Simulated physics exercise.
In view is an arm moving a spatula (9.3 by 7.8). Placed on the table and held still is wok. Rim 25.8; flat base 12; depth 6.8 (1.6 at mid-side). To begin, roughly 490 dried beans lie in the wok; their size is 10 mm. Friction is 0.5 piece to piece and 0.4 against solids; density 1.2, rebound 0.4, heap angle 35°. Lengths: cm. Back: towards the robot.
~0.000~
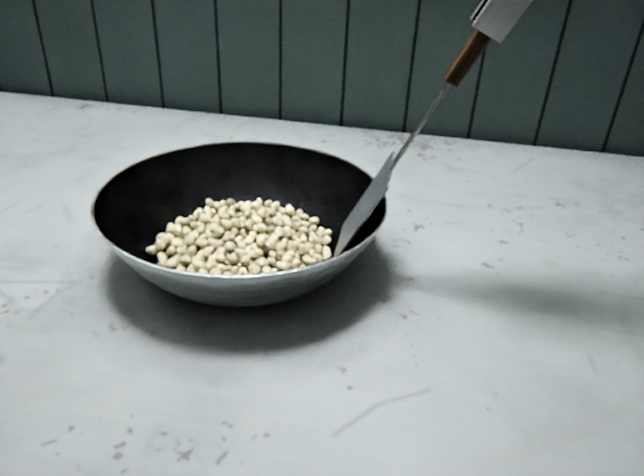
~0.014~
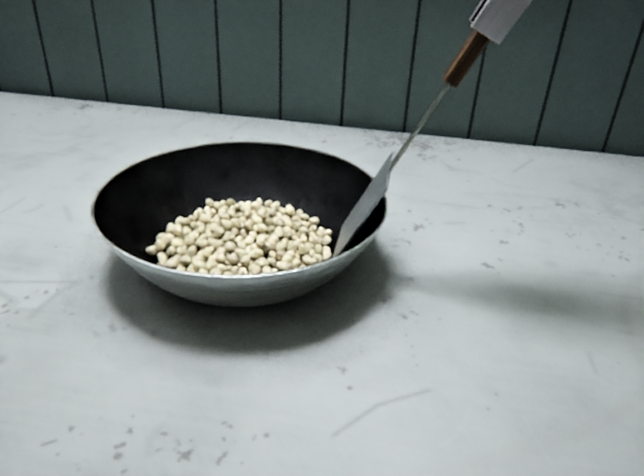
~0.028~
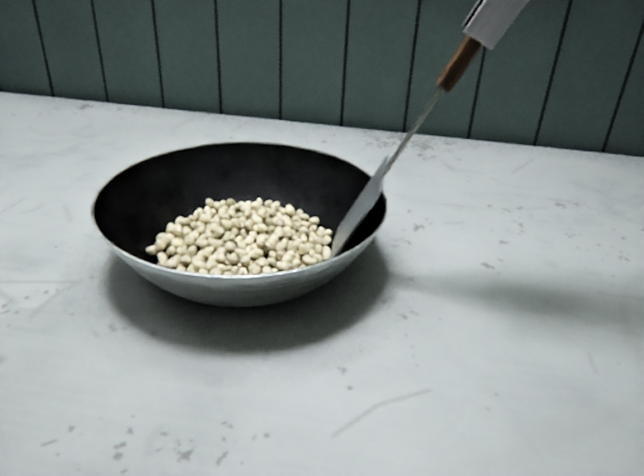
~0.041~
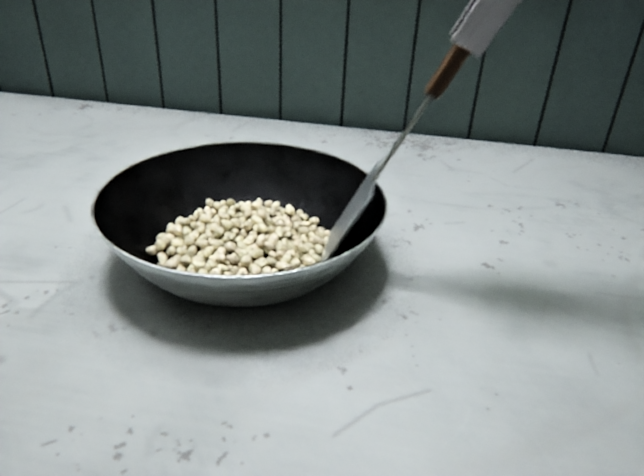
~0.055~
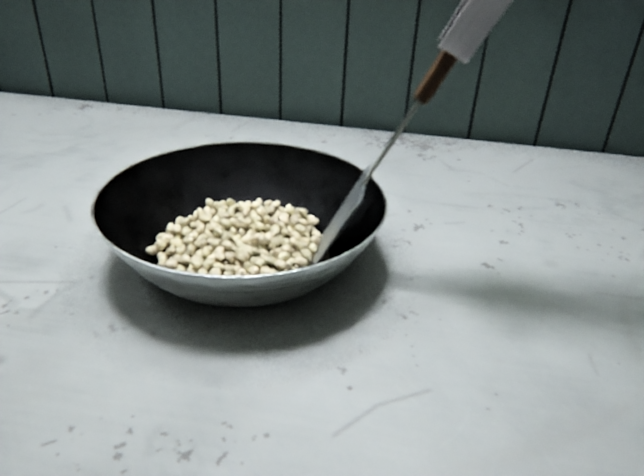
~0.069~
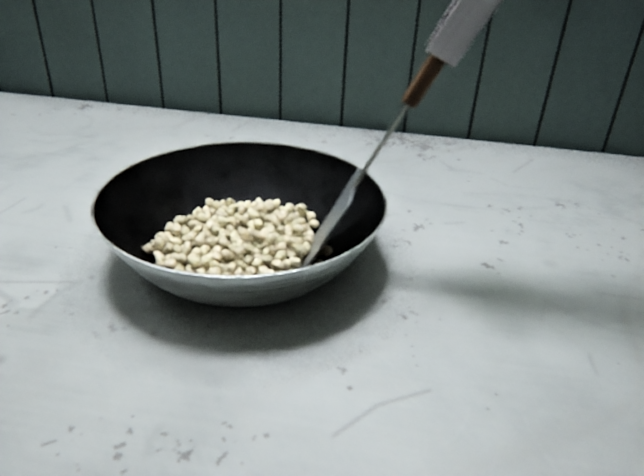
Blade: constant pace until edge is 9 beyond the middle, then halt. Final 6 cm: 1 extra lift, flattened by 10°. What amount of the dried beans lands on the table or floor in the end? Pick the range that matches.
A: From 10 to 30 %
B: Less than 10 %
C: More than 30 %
Answer: A.
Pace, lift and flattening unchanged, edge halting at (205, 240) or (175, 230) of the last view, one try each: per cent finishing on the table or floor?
Some 0 and 5 per cent.
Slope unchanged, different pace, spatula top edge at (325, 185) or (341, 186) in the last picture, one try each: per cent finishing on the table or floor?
Near 40 per cent in the first try and near 35 per cent in the second.
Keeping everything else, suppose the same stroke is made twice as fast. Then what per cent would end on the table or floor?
The share on the table or floor would be about 40 percent.
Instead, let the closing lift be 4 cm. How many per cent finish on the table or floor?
I'd say close to 15 per cent.
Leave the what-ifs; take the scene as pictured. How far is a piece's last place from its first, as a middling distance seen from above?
Distance: Around 5 cm.
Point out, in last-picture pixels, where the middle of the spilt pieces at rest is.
It ends up around (75, 236).
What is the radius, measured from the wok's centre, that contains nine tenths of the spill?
Distance from centre: Approx. 20 cm.
By 0.16 s, sloping 64°, highest piece 12 above the table; 488 in the wok.
By 0.25 s, sloping 61°, highest piece 15 above the table; 487 in the wok, 1 on the blade or in flight.
By 0.50 s, sloping 54°, highest piece 7 above the table; 411 in the wok, 71 on the table or floor, 6 on the blade or in flight.
By 1.55 s, sloping 54°, highest piece 7 above the table; 411 in the wok, 77 on the table or floor.
Final count, 411 in the wok, 77 on the table or floor. That is 16 % on the table or floor.
